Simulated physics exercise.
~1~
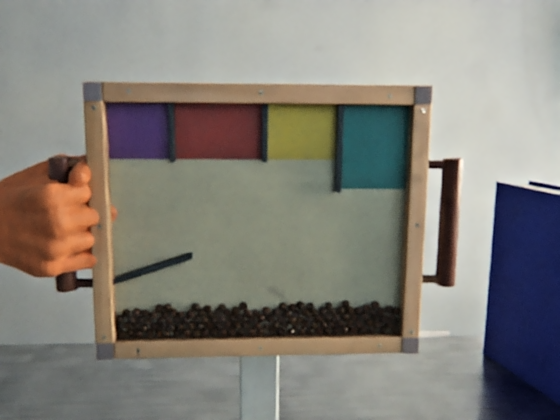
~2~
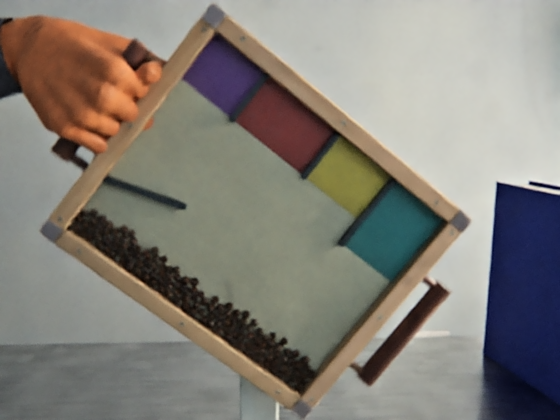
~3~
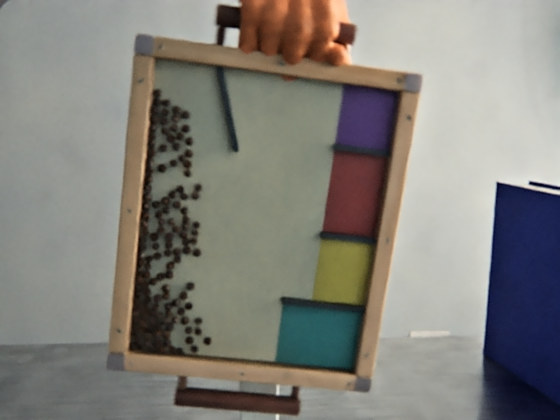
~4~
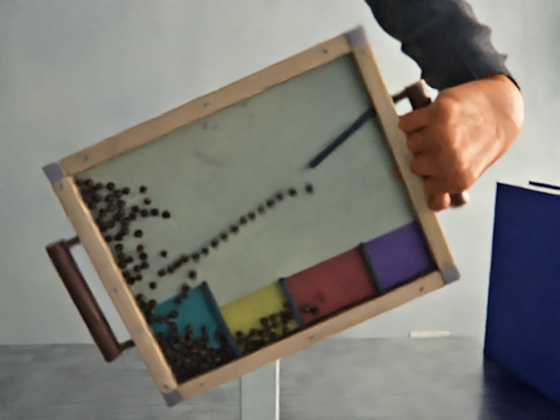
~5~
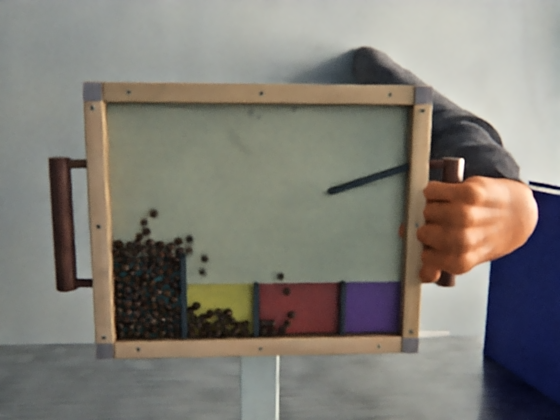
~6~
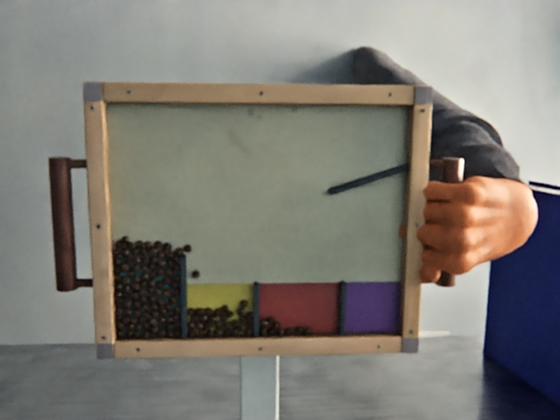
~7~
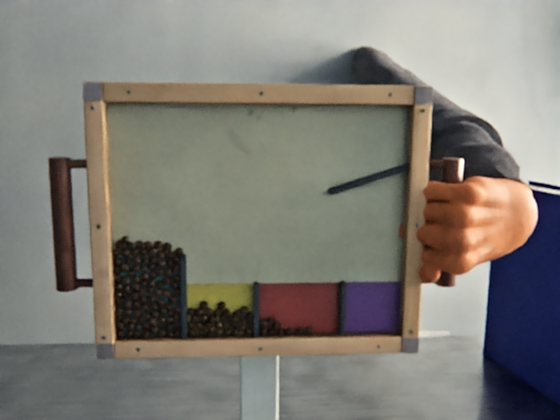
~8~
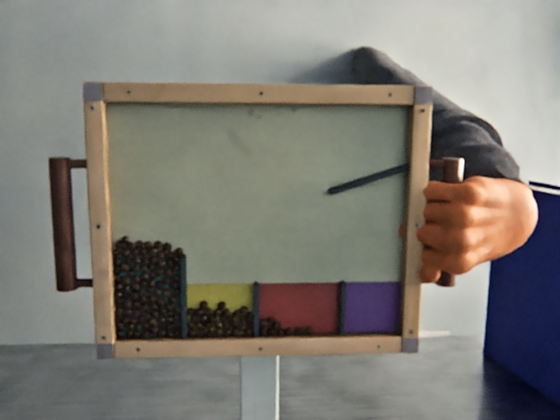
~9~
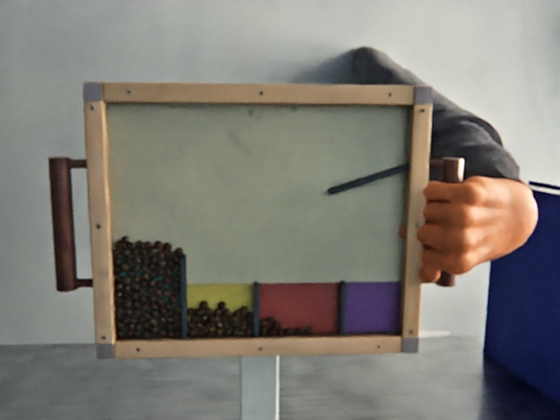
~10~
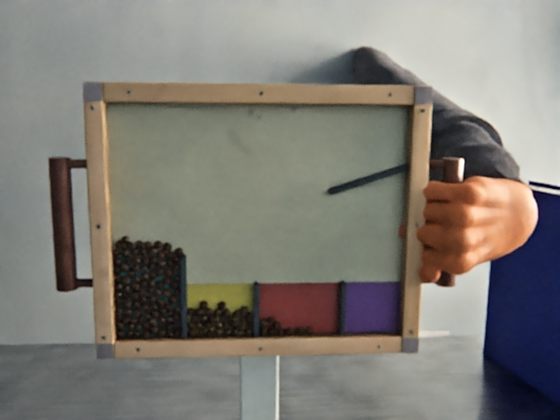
A hand grips the left handle of a wood-framed, clear-fronted box before a pale wall, seen straight on by a still camera, with a blue object at right. Purple, red, yellow and turquoise pockets line its top, a short dark bar juts from the left side, and round brown pills cover the bottom. The hand swings the box clockwise until it is upside down, the pills sliding, then tumbling along the side into the pockets. They settle heaped over turquoise at left, with fewer in yellow, a few in red and none in purple.
